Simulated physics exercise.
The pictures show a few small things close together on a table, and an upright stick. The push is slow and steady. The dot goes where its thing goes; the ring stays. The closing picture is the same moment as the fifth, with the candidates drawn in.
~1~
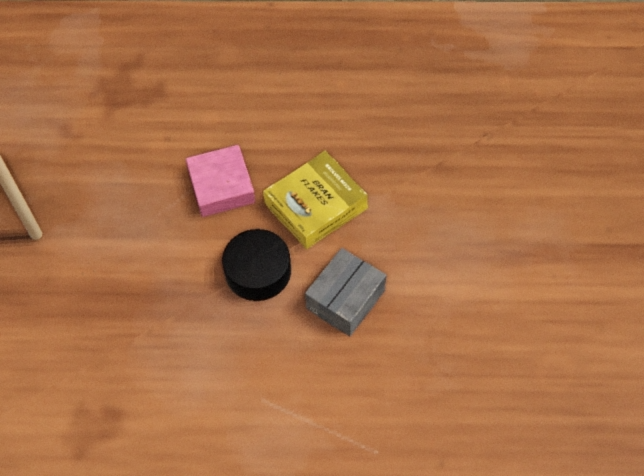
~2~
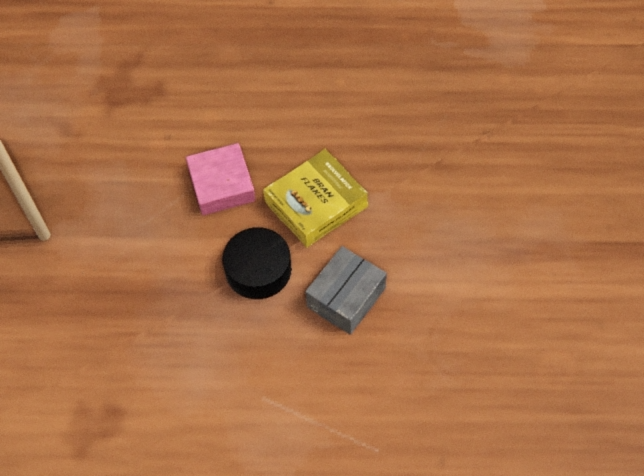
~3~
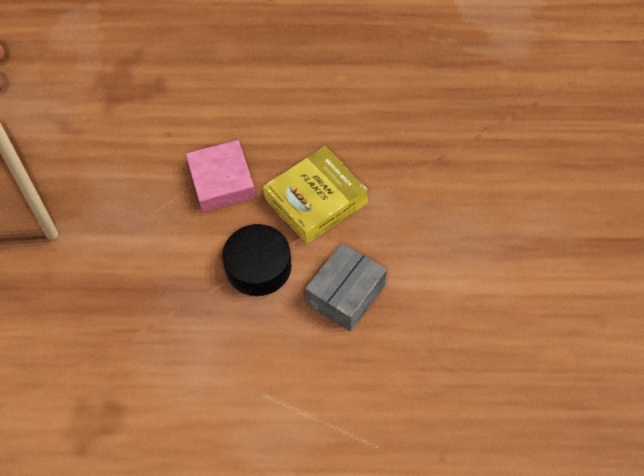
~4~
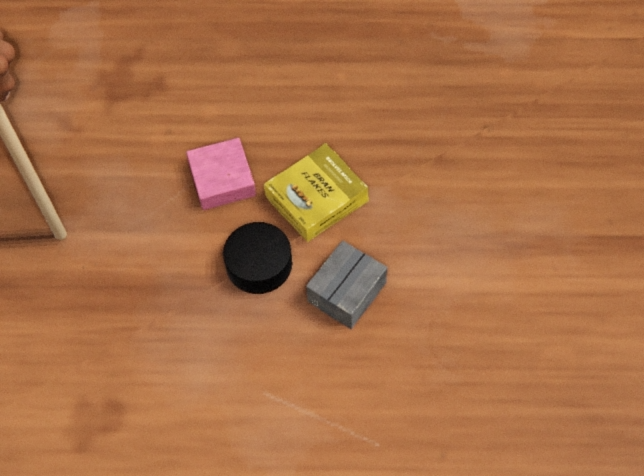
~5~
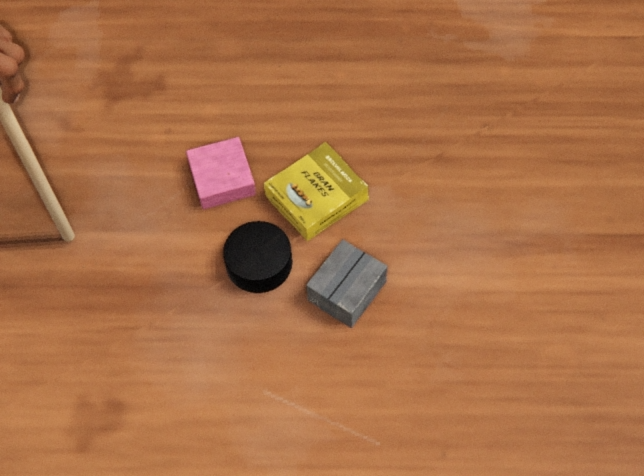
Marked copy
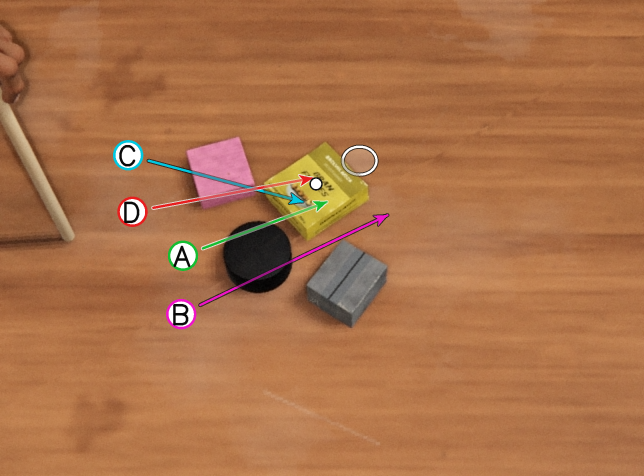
A wooden stick edging slowly rightward from the left, fingers appearing behind it, while pink, yellow, black and grey objects sit clustered.
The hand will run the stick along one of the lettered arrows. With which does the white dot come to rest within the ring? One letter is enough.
With A the dot lies in the ring.
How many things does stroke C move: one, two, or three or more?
Two.
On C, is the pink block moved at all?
On that stroke, yes.
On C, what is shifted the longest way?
The pink block.
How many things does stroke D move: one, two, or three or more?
Two.
On the copy, A from (203, 248) to (327, 202); B from (200, 305) to (388, 215); C from (148, 161) to (303, 202); D from (153, 208) to (313, 178); the ring at (360, 161); the white dot at (316, 184).
On A. First, foot of the stick (249, 232); yellow box (317, 191).
Then, foot of the stick (295, 215); yellow box (330, 184).
Finally, foot of the stick (327, 203); yellow box (358, 168); the dot on the yellow box is in the ring.
By contrast, B leaves the dotted thing at (339, 127); C leaves the dotted thing at (402, 205); D leaves the dotted thing at (335, 200).
